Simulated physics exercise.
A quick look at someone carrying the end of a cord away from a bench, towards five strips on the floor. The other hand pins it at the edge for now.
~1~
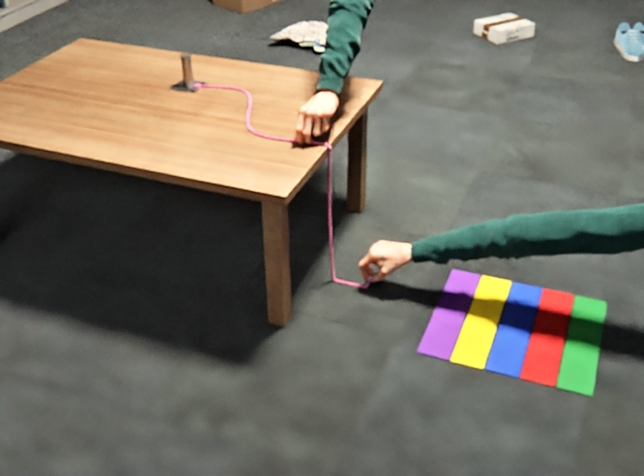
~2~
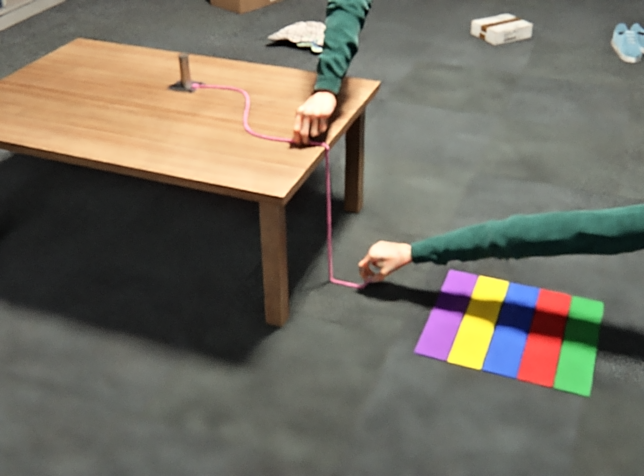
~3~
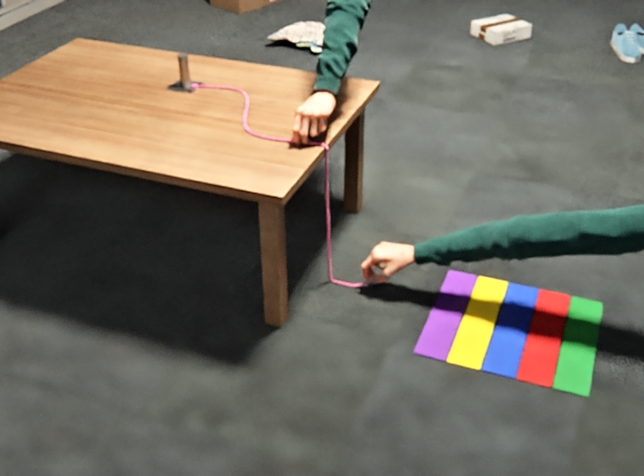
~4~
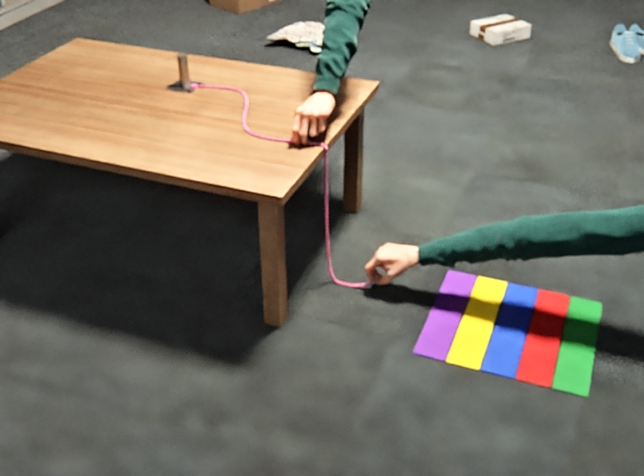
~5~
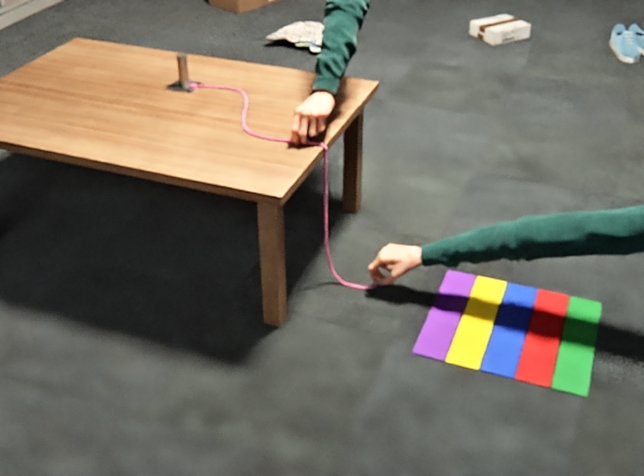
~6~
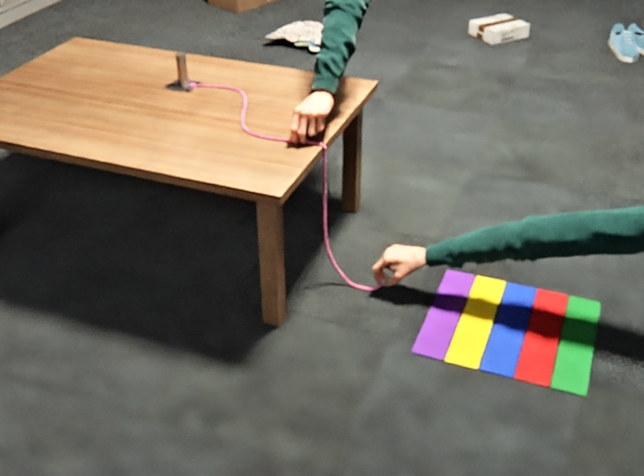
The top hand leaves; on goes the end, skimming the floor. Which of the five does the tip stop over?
The end stops over the blue strip.
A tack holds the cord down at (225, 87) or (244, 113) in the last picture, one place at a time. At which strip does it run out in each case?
One after the other, blue; yellow.
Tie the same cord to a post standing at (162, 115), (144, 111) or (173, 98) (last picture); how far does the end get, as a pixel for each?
In that order: (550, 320), (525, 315) and (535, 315).
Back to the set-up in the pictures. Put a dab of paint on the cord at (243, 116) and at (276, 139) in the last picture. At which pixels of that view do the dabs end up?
They go to (277, 114) and to (331, 135).
Early on, end near (464, 301); over yellow.
Midway, end near (498, 308); over blue.
At the end of the slack, end near (517, 313); over blue. It gets as far as the blue strip.
